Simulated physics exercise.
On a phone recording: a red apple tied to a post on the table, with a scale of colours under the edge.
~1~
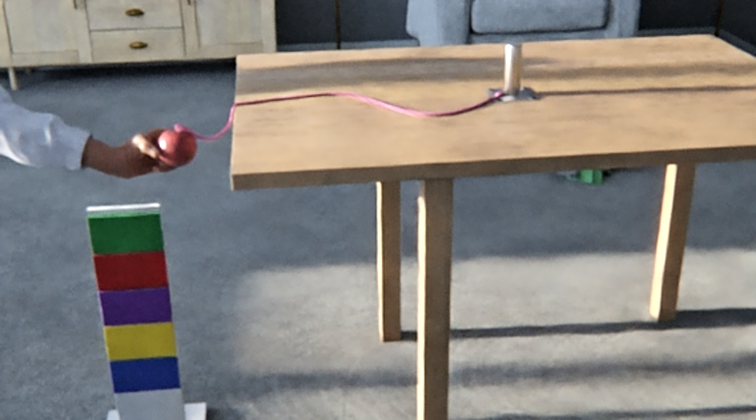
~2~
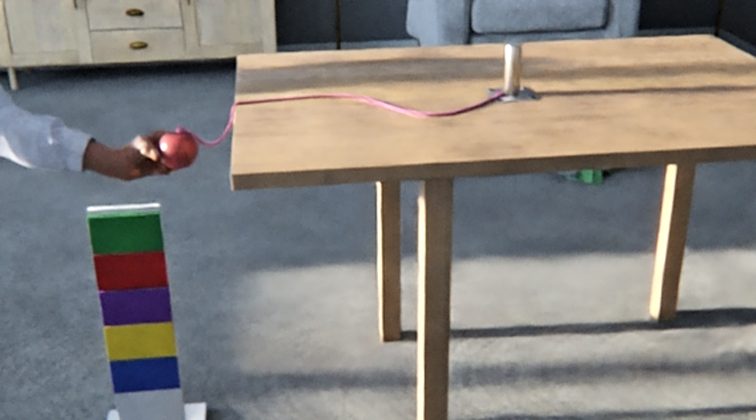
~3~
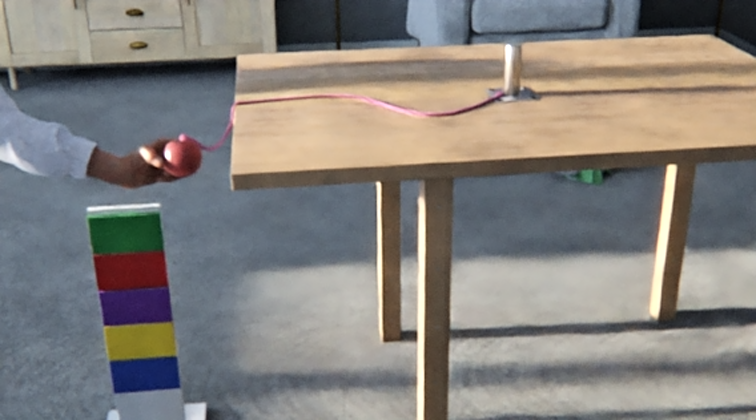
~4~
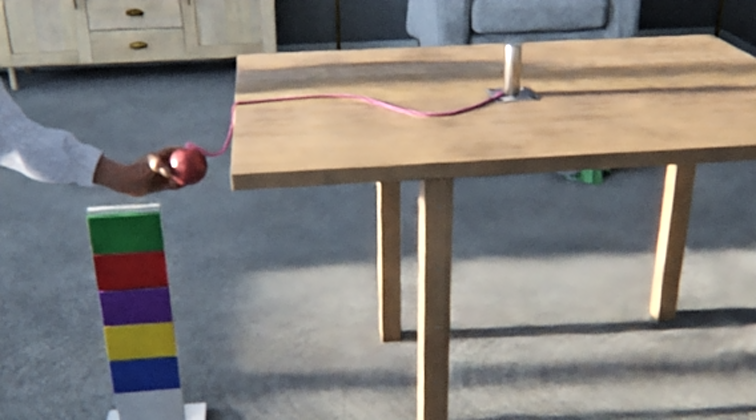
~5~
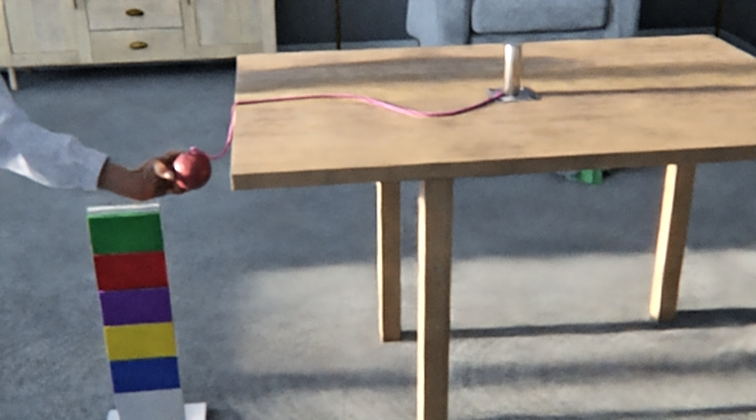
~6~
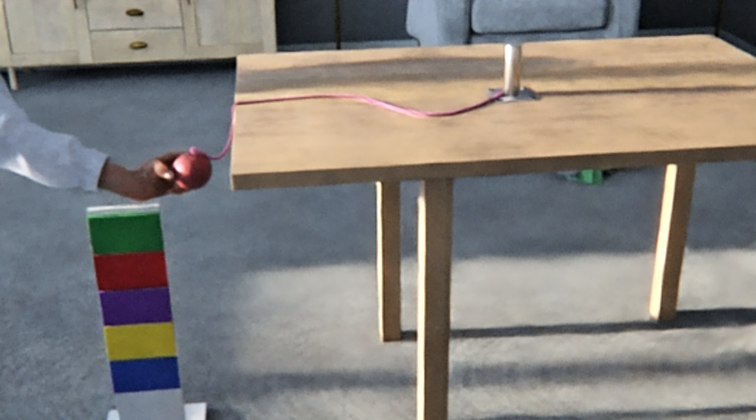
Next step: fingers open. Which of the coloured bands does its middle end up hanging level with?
It ends up level with the red band.
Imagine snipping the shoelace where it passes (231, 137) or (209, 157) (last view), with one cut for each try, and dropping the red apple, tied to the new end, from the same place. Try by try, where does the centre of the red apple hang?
Taking the tries in order, the answers are (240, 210) and (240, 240).
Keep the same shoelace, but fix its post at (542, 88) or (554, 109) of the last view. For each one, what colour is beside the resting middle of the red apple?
The first case gives green, the second gives green.
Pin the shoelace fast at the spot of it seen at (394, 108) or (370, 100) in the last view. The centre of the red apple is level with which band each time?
Taking the two tries in turn, you'd get green and then green.
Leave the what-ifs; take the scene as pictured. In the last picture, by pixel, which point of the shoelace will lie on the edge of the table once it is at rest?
Pixel (284, 99) or thereabouts.
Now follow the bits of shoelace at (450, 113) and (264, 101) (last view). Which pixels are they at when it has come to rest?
To (420, 100) for the first and to (235, 140) for the second.
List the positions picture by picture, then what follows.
Red apple (177, 147); green (126, 235); red (131, 271); purple (136, 308); yellow (141, 343); blue (145, 376), in the first picture.
Red apple (178, 150); shoelace through (481, 104) (423, 114) (368, 100) (296, 98) (233, 116), in the second picture.
Red apple (182, 158), in the third picture.
Red apple (188, 166); shoelace through (481, 104) (423, 114) (368, 100) (296, 98) (234, 116), in the fourth picture.
Red apple (192, 171), in the fifth picture.
Red apple (193, 171); shoelace through (481, 104) (423, 114) (368, 100) (296, 98) (234, 116), in the sixth picture.
Soon after, apple near (248, 242); level with green.
Then, apple near (246, 266); level with red.
At rest, apple near (243, 265); level with red. At red.
